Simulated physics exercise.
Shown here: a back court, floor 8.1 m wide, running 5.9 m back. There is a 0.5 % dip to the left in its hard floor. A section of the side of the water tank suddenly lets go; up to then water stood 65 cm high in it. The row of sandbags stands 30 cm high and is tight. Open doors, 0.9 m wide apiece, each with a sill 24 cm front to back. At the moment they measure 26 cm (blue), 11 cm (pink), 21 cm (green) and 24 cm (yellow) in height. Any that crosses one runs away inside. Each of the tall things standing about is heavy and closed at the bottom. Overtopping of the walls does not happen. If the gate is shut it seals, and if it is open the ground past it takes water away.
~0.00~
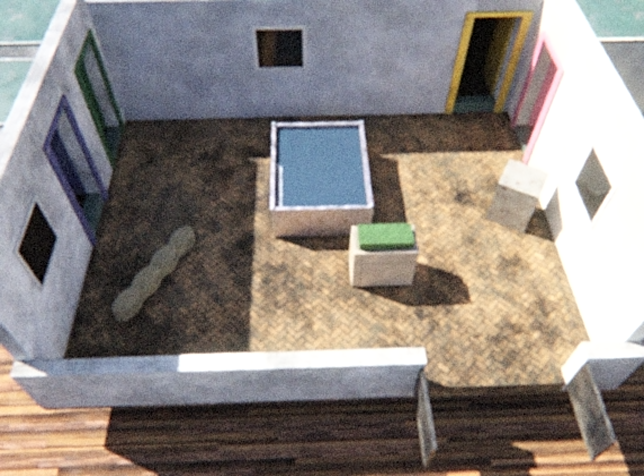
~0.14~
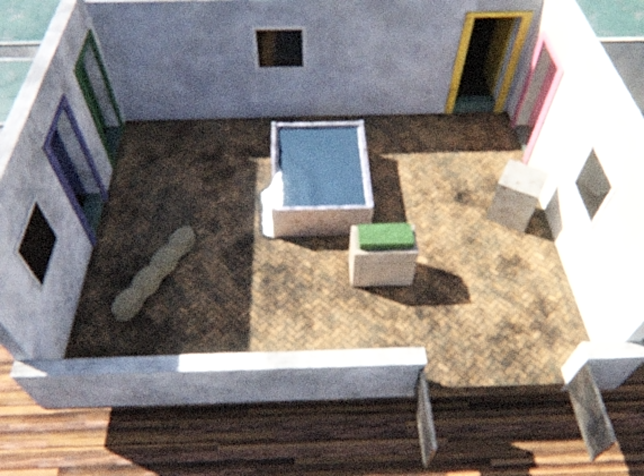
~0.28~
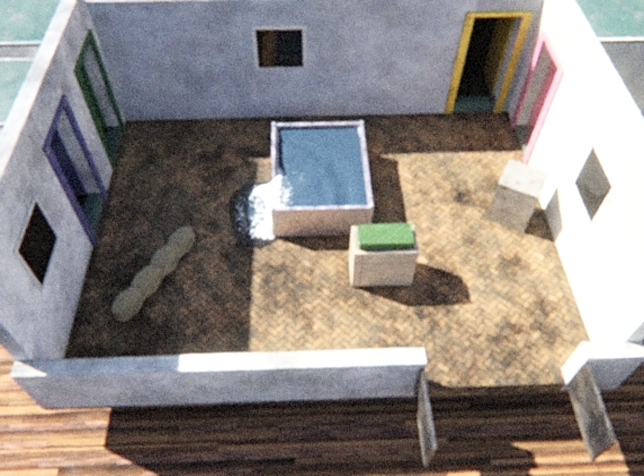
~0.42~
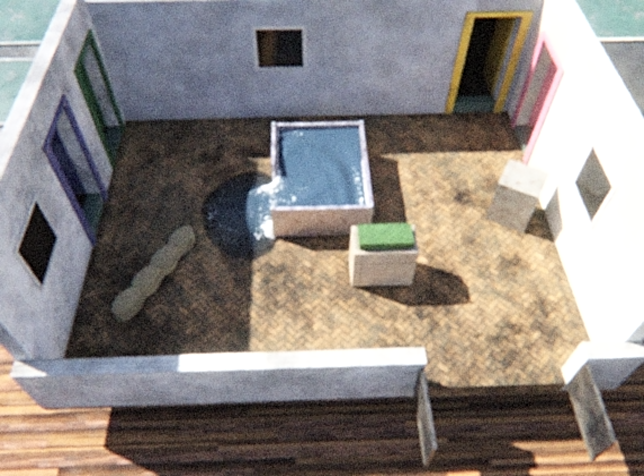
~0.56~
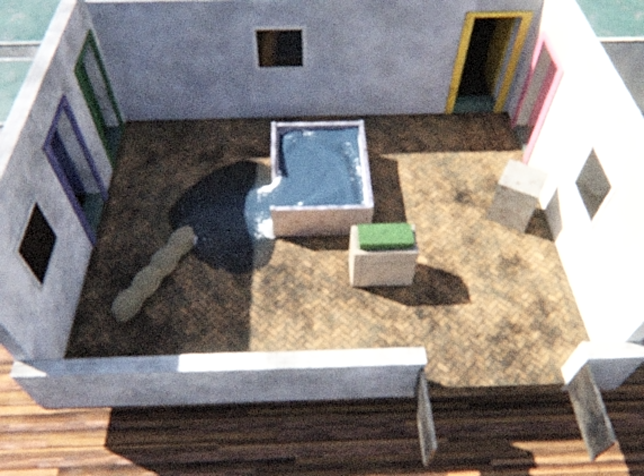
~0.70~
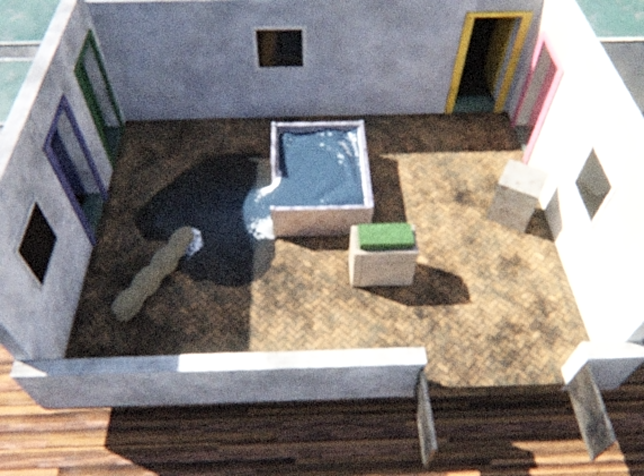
Water bursts from the left side of a raised tank in a walled court, foams onto the brick floor, and spreads leftward in a widening dark pool that reaches a lumpy, pale object while the tank's surface ripples.
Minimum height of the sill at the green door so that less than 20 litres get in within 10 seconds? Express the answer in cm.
Roughly 12.5 cm.
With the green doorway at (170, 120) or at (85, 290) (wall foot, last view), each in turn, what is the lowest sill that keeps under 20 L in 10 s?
In turn: Roughly 14.0 cm, roughly 12.0 cm.
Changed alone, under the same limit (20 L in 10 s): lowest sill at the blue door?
Door blue, min height approx. 23 cm.
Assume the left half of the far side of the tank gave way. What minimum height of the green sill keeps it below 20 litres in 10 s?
Estimate: Near 18 cm.
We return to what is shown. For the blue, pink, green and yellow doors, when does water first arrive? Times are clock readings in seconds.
Arrival times - blue: 0.9 s; pink: 7.5 s; green: 1.6 s; yellow: 6.5 s.
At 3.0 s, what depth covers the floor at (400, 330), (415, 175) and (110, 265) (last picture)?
Depths of roughly 0 cm, 0 cm and 8 cm, in that order.
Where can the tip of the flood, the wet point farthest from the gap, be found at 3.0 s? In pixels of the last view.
Close to pixel (58, 385).
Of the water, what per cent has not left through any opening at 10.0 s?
Something like 98 per cent of it remains.
After 1.4 s water covers 20 % of the floor, deepest (34 cm) near (270, 220); it has not reached the green door.
After 3.0 s water covers 30 % of the floor, deepest (32 cm) near (125, 124); 13 cm at the green door, 0 litres in over its 21 cm sill.
After 10.0 s water covers 85 % of the floor, deepest (10 cm) near (139, 180); 10 cm at the green door, 0 litres in over its 21 cm sill.
At the green door as built, the water arrived by 1.6 s and peaked near 16 cm at 4.4 s.
Run again over the same 10 s with other heights there, 34 litres in over 11 cm, 9 litres over 14.5 cm. The limit of 20 litres is kept from about 12.5 cm up.
